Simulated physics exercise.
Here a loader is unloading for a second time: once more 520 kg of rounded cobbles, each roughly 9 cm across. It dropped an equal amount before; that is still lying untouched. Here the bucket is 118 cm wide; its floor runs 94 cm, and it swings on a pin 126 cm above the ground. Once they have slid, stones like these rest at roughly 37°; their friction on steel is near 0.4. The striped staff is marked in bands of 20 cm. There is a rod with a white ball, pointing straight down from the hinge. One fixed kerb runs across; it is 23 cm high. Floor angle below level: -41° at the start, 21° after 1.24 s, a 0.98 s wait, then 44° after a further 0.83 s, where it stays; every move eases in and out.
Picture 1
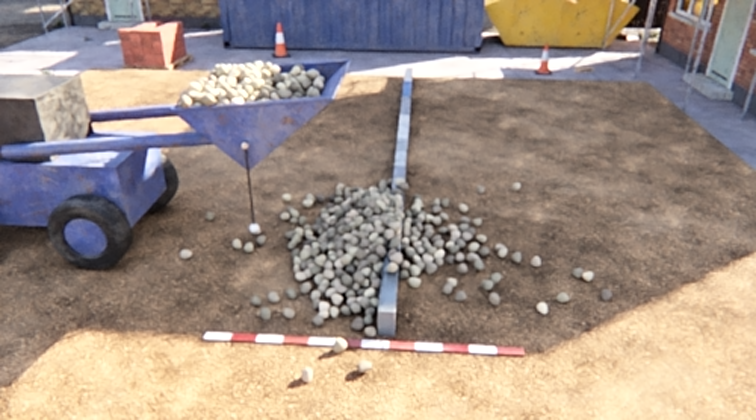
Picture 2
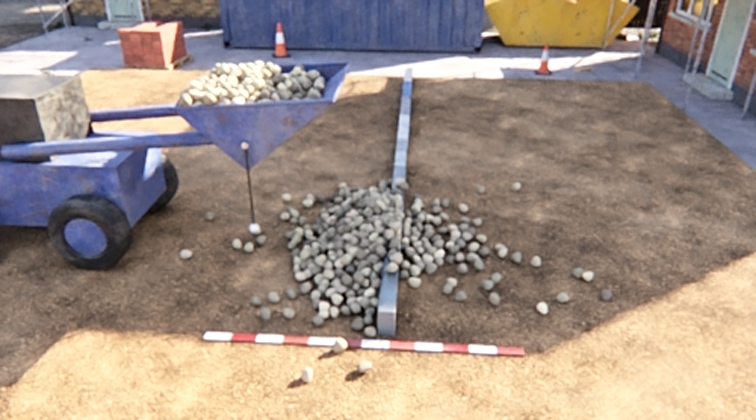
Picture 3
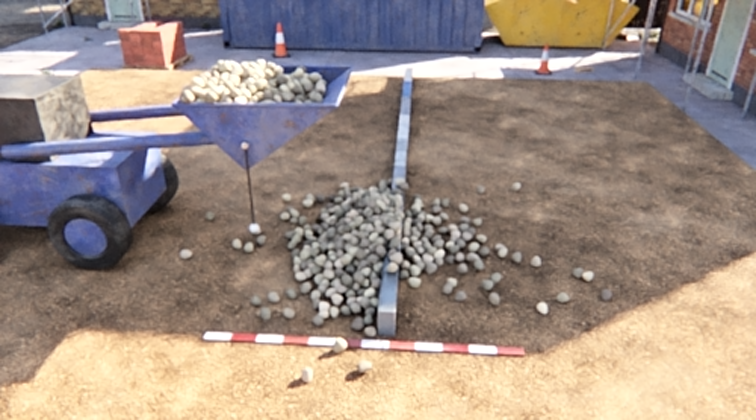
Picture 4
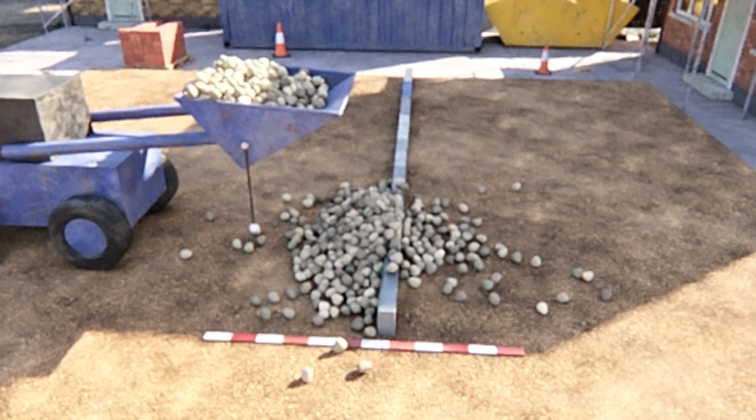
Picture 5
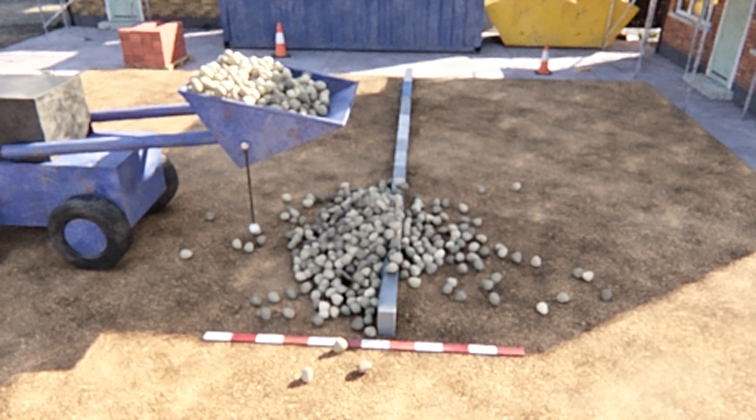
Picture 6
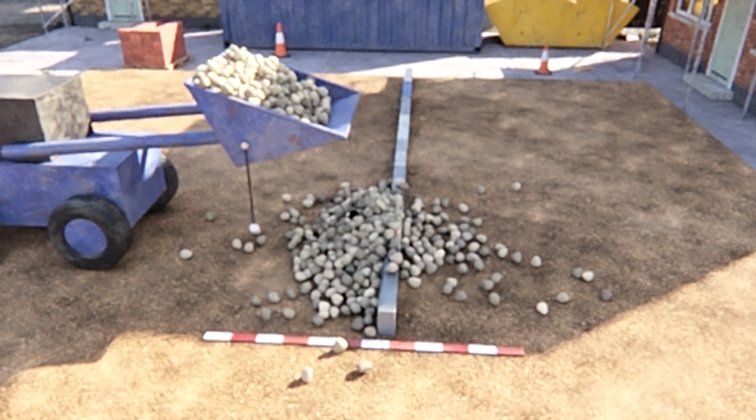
A blue loader's bucket, heaped with pale rounded cobbles, tilts forward slowly at first and then faster, its right-hand lip lowering while the stones stay inside, in a sunlit yard seen from above by a still camera. Below it, a grey cobble pile lies motionless across a metallic kerb, behind a red-and-white striped rod. Orange cones, a blue container and a yellow skip stand behind.
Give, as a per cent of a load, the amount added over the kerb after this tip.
Close to 41 parts in a hundred.
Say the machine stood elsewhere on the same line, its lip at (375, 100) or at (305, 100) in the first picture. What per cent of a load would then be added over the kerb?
About 85 per cent for the first, 15 per cent for the second.
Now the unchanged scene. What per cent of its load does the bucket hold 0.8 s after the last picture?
Roughly 90 per cent remains inside.
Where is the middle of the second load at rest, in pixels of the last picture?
Roughly at (378, 230) in the last picture.
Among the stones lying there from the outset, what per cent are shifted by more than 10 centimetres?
I'd say roughly 15 per cent of them.
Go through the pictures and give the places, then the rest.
In the first frame, lip at (333, 98), floor tilted -41°, highest stones at (257, 71). The earlier load is highest near (386, 226), 34 cm above ground level, 84 % on this side of the kerb, 16 % over the kerb.
In the second frame, the bucket is at -40°, its lip at (334, 100); the top of the load is at (258, 71).
In the third frame, lip at (337, 106), floor tilted -36°, highest stones at (253, 69).
In the fourth frame, the bucket is at -31°, its lip at (340, 114); the top of the load is at (247, 67).
In the fifth frame, the bucket is at -25°, its lip at (343, 125); the top of the load is at (233, 62).
In the sixth frame, the bucket is at -17°, its lip at (346, 137); the top of the load is at (235, 57).
Then, 0.4 s after the last picture the floor is at 11°; in per cent of one load, 100 in the bucket, 84 on this side of the kerb, 16 over the kerb; the foremost stones are at (554, 266).
Then, 0.8 s after the last picture the floor is at 21°; in per cent of one load, 88 in the bucket, 96 on this side of the kerb, 16 over the kerb; the foremost stones are at (554, 266).
Then, 3.0 s after the last picture the floor is at 44°; in per cent of one load, 0 in the bucket, 143 on this side of the kerb, 58 over the kerb; the foremost stones are at (554, 245).
Then, 5.7 s after the last picture the floor is at 44°; in per cent of one load, 0 in the bucket, 143 on this side of the kerb, 58 over the kerb; the foremost stones are at (554, 245). Net gain over the kerb, 41.
